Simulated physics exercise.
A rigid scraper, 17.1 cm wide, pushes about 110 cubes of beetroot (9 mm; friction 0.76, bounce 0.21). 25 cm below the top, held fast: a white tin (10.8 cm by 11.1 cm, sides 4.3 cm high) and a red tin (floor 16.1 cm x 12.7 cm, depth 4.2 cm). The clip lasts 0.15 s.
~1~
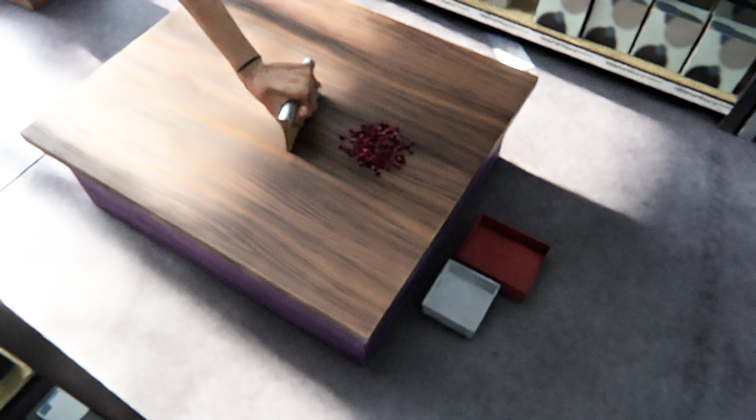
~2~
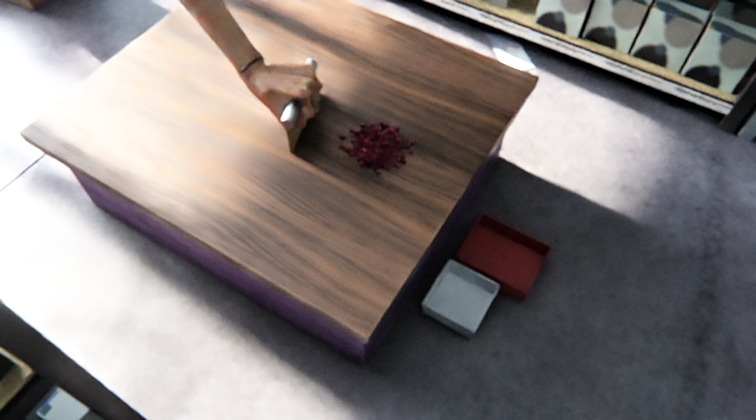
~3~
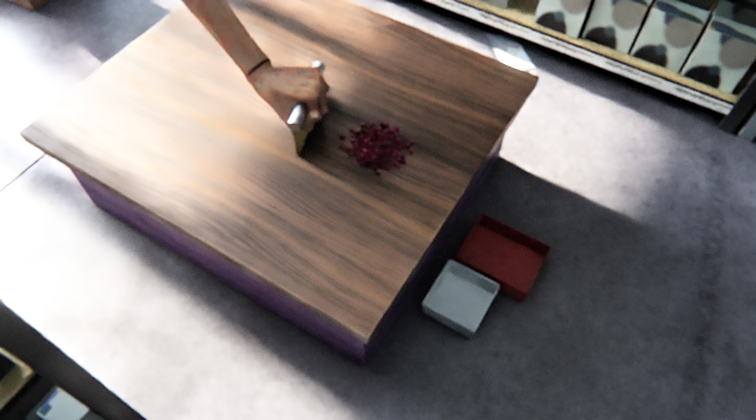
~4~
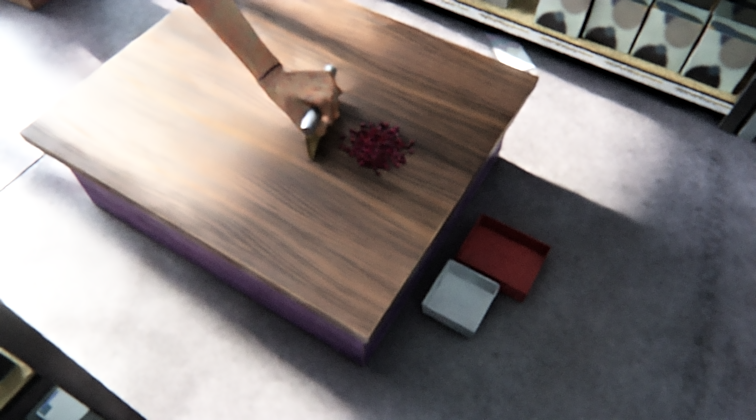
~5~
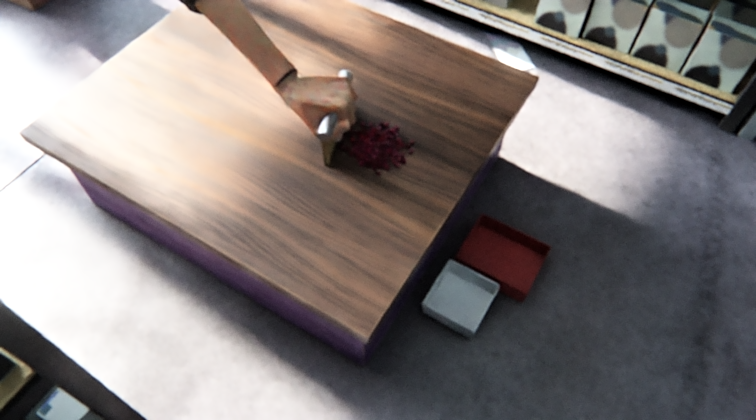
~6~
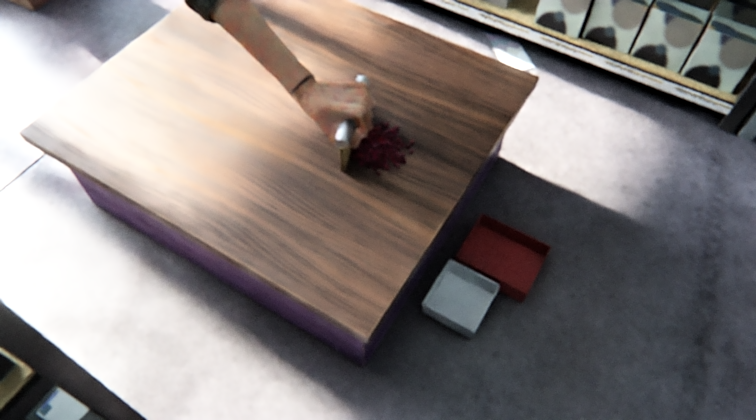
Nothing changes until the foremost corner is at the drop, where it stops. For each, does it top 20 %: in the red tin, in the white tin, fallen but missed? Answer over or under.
In the red tin: Over; in the white tin: Under; fallen but missed: Over.
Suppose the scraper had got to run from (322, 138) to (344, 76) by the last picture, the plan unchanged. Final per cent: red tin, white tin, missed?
Red tin 50, white tin 0, missed 20.
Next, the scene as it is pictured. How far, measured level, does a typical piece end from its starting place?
Some 40 cm.
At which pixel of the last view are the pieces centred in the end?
Near (537, 268).
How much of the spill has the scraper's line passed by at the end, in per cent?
About 0 per cent.
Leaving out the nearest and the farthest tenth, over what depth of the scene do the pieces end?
About 44 cm.
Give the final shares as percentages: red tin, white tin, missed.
Red tin 35, white tin 0, missed 60.
Then, 0.15 s after the last picture, scraper 29 cm from its start, spill 21 cm wide; still on top 100 %.
Then, 0.30 s after the last picture, scraper 32 cm from its start, spill 31 cm wide; off the edge, not caught 70 %, still on top 30 %.
Then, 0.43 s after the last picture, scraper 32 cm from its start, spill 37 cm wide; red tin 30 %, off the edge, not caught 65 %, still on top 5 %.
In the end, white tin 0 %, red tin 35 %, fallen but missed 60 %, still on top 5 %.
